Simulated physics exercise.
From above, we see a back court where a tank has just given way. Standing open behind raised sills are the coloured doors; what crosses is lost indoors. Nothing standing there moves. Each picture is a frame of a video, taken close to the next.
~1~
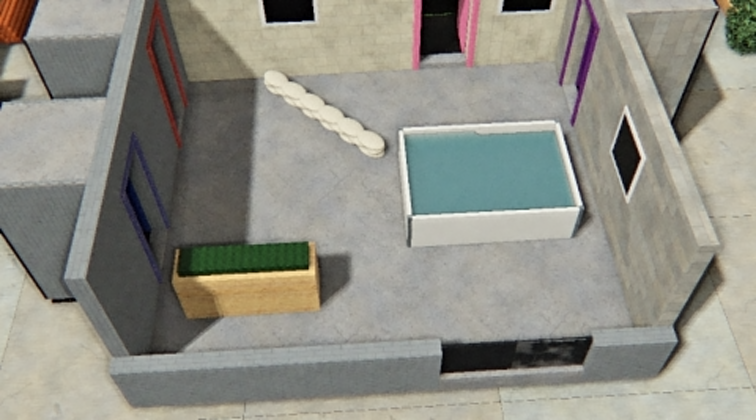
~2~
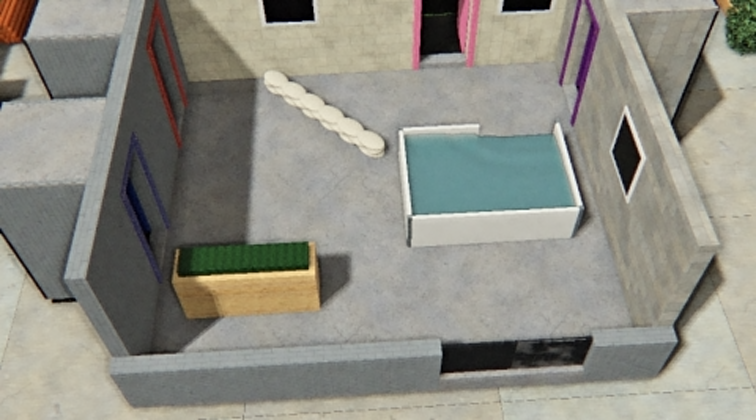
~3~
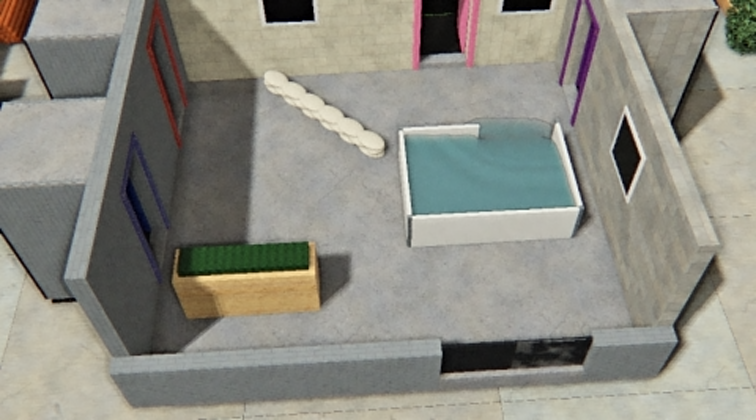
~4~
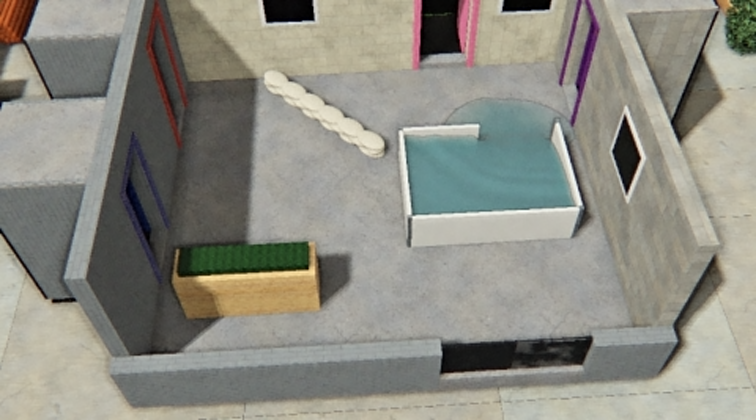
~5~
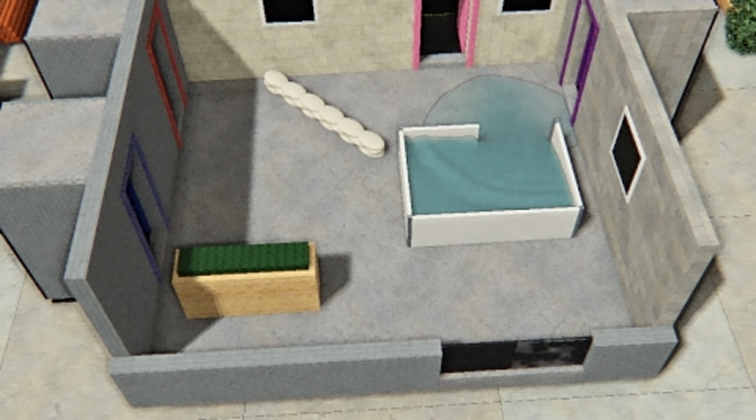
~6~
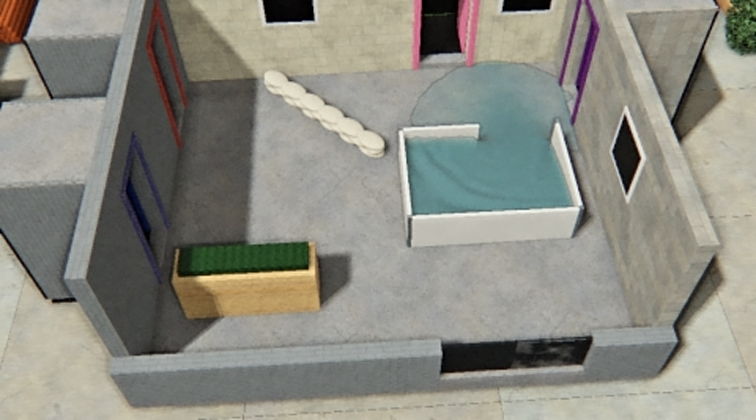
The footage shows a walled courtyard with coloured doors, a planter and a white tank of still water; part of the tank's far side opens, and water pours through the gap, spreading across the floor in a widening rounded sheet.
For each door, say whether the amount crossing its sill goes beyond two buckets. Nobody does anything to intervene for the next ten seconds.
Door by door: Purple door - beyond two buckets, blue door - two buckets at most, red door - two buckets at most, pink door - beyond two buckets.
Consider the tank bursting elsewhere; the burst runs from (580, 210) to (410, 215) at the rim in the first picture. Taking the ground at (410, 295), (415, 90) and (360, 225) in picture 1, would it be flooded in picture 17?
Taking the points in order: Swamped, unwetted and unwetted.
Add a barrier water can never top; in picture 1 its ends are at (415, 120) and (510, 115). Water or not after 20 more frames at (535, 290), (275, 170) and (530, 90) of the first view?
In that order: No water, free of water, flooded.
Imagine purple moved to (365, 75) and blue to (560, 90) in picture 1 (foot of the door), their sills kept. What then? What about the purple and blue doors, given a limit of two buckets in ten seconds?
Purple is flooded, blue is flooded.
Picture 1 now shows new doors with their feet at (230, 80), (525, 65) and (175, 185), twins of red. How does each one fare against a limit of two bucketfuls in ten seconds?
Result, in listed order - doesn't reach the limit, gets past the limit, doesn't reach the limit.
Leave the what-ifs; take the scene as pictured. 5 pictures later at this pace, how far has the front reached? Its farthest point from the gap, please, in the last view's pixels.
Best guess: Near (381, 76).
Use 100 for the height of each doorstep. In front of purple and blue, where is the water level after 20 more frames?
Some 410 percent, then some 0 percent.
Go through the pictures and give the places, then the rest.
The first picture shows still water in the water tank at (487, 171).
In the second picture, the front is at a hidden place, out from the gap on the water tank's far side.
In the third picture, the front is at (471, 124), out from the gap on the water tank's far side.
In the fourth picture, the front is at (480, 102), out from the gap on the water tank's far side.
In the fifth picture, water pours out on the water tank's far side and has run to (479, 79).
In the sixth picture, the front is at (464, 67), out from the gap on the water tank's far side.
A moment on, water covers 15 % of the floor; the purple door under two buckets in, the blue door not reached, the red door not reached, the pink door under two buckets in.
Next, water covers 20 % of the floor; the purple door far over two buckets in, the blue door not reached, the red door not reached, the pink door over two buckets in.
Then, water covers 25 % of the floor; the purple door far over two buckets in, the blue door not reached, the red door not reached, the pink door far over two buckets in.
Later, water covers 35 % of the floor; the purple door far over two buckets in, the blue door not reached, the red door wet at the sill, nothing in, the pink door far over two buckets in.
In the end, water covers 60 % of the floor; the purple door far over two buckets in, the blue door wet at the sill, nothing in, the red door wet at the sill, nothing in, the pink door far over two buckets in.
